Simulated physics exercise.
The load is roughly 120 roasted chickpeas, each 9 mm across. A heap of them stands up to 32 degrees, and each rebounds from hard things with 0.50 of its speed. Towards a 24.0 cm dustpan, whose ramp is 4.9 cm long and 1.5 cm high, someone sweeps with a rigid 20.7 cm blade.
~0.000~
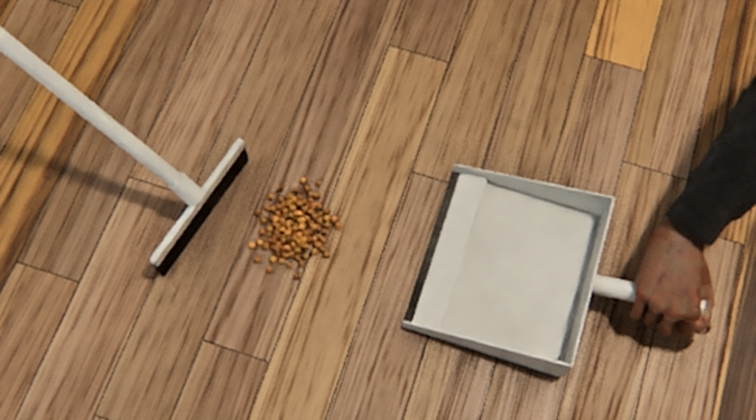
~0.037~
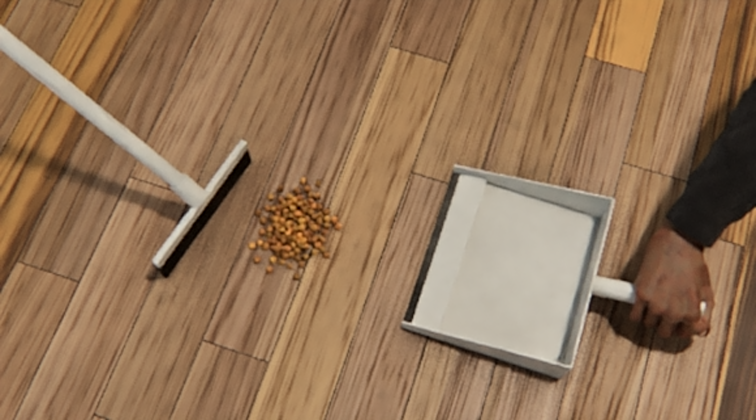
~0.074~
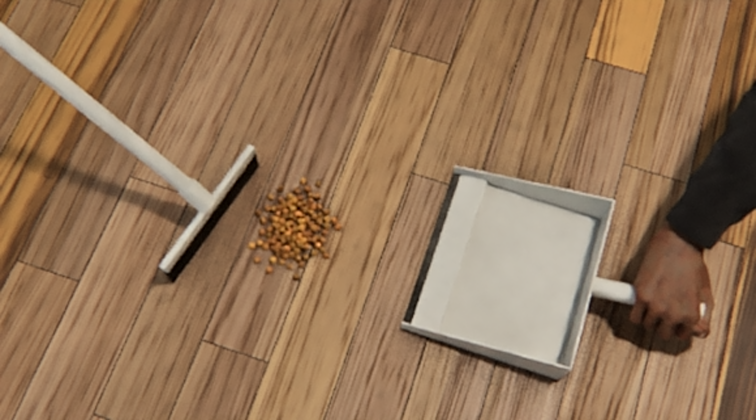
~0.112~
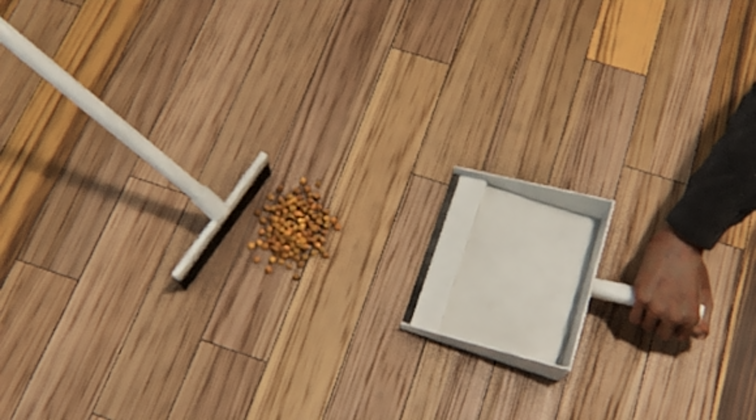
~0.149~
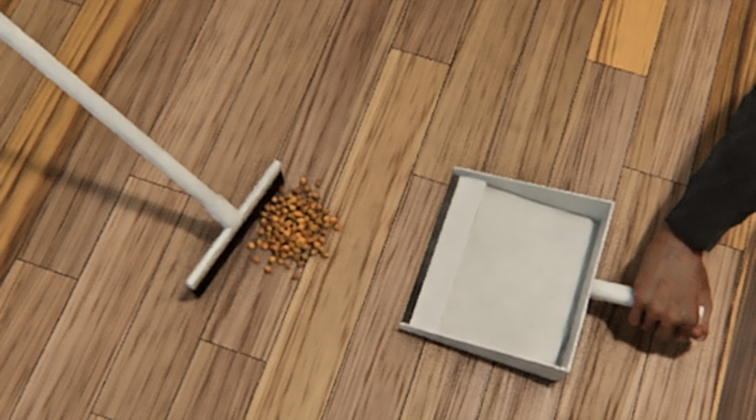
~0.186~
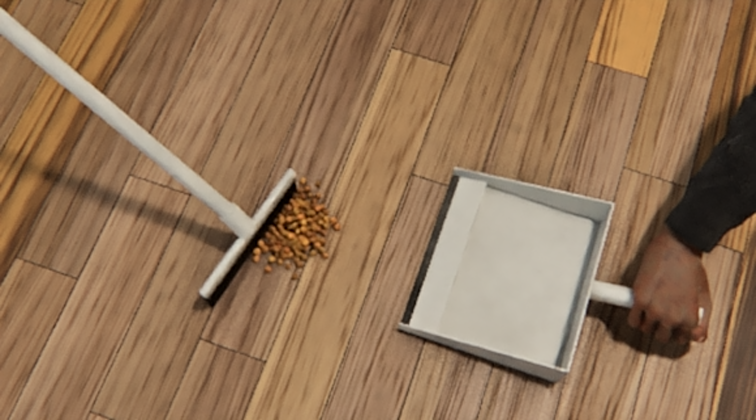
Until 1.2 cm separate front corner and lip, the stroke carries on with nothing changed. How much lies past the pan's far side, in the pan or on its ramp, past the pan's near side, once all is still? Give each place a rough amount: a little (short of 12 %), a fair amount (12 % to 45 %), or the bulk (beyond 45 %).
Far side: A little; pan: A fair amount; near side: A fair amount.
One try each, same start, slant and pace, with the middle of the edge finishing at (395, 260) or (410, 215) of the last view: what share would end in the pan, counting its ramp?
About 25 and 10 per cent.
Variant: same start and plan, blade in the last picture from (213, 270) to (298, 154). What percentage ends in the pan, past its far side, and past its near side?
Pan: 20, far side: 0, near side: 10.
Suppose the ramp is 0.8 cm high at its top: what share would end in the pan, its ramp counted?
In that case roughly 35 percent.
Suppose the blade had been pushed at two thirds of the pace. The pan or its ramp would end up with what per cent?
Then near 30 in a hundred.
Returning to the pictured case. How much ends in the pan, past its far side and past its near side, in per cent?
The far side gets 0, the pan 30 and the near side 20.
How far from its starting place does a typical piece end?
I'd put it near 20 cm.
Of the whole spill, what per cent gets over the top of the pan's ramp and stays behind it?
Estimate: Close to 0 per cent of the total.
Then, at 0.35 s, middle of the blade 13 cm from the lip; 0 % over the lip, far side 0 %, near side 5 %.
After 0.46 s, middle of the blade 6 cm from the lip; 0 % over the lip, far side 0 %, near side 15 %.
Then, at 0.70 s, middle of the blade 4 cm from the lip; 30 % over the lip, far side 0 %, near side 20 %.
By 1.1 s all is still; far side 0 %, pan 30 %, near side 20 %, in front of the lip or behind the blade 50 %.
